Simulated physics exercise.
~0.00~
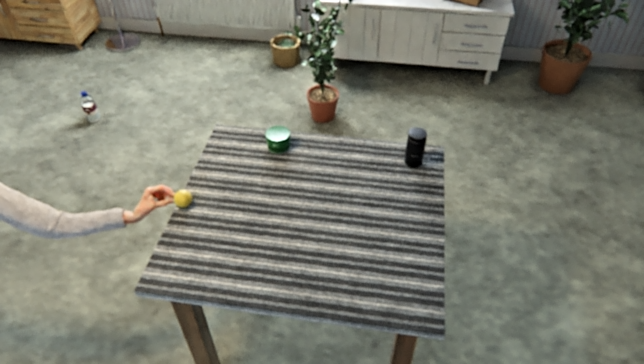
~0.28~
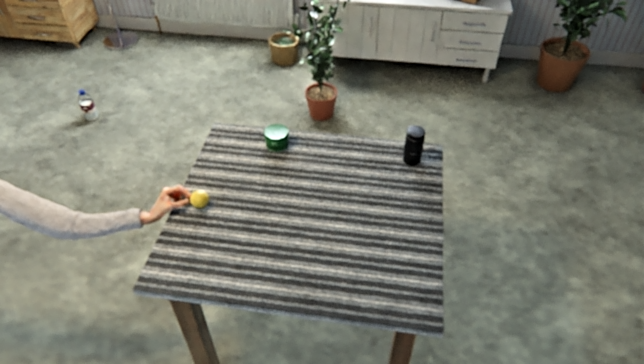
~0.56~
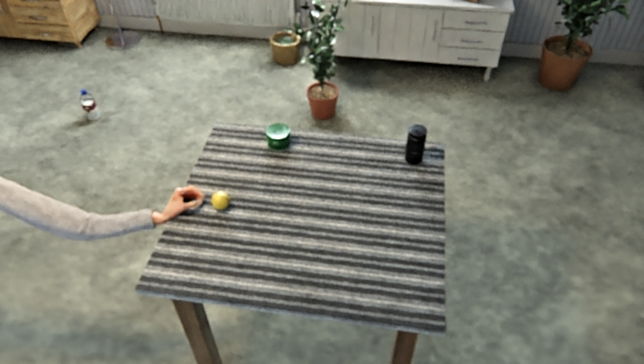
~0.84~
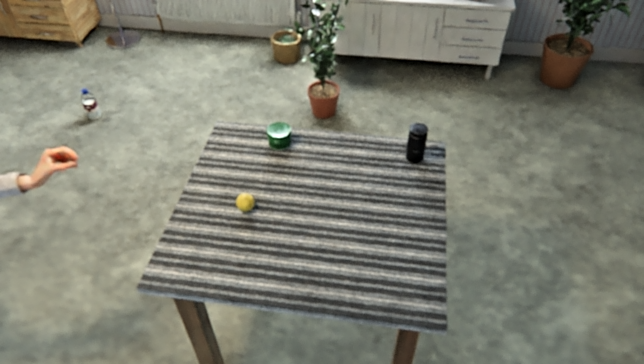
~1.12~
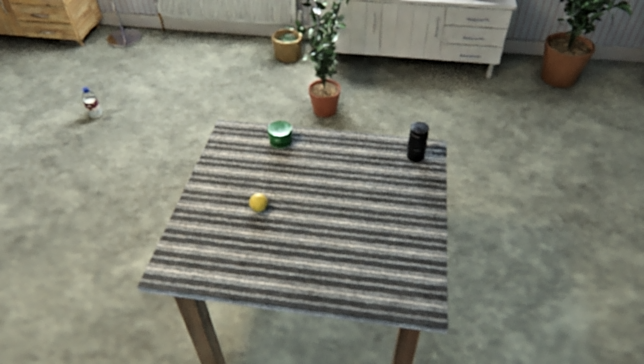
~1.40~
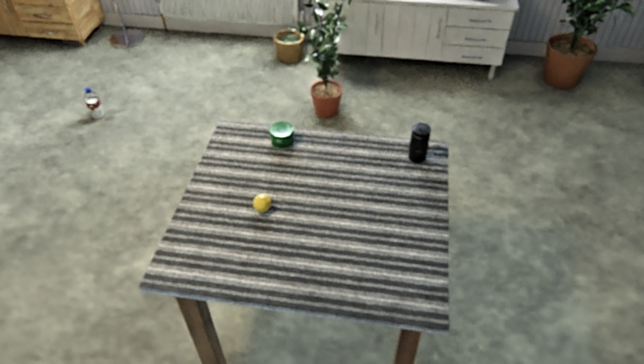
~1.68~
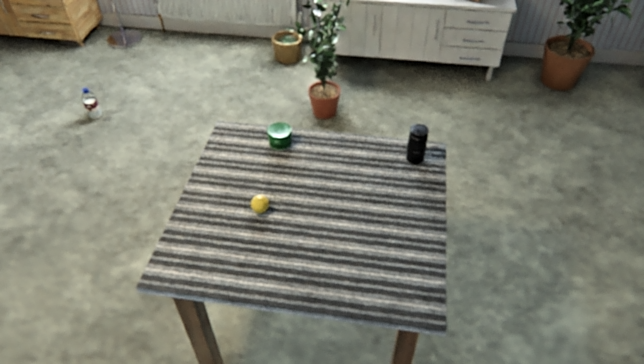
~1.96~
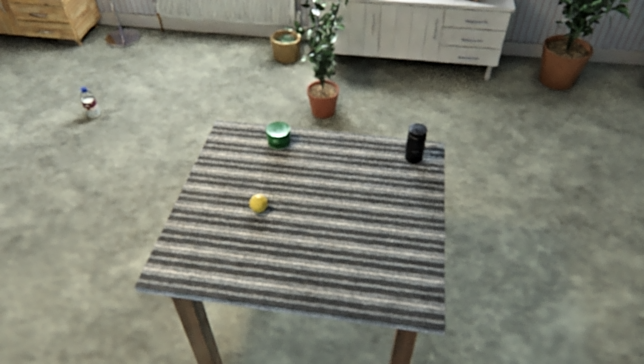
The clip opens on a table with a striped grey top, where a hand reaching in from the left holds a yellow lemon near the left edge. A green tub and a black jar stand toward the back, with potted plants and a white cabinet beyond. The hand moves the lemon to the right, then lets go and draws back out of view. The lemon carries on rightward by itself a short way, slowing as it goes. It comes to rest on the tabletop, left of the middle, while the tub and jar stay in their places.
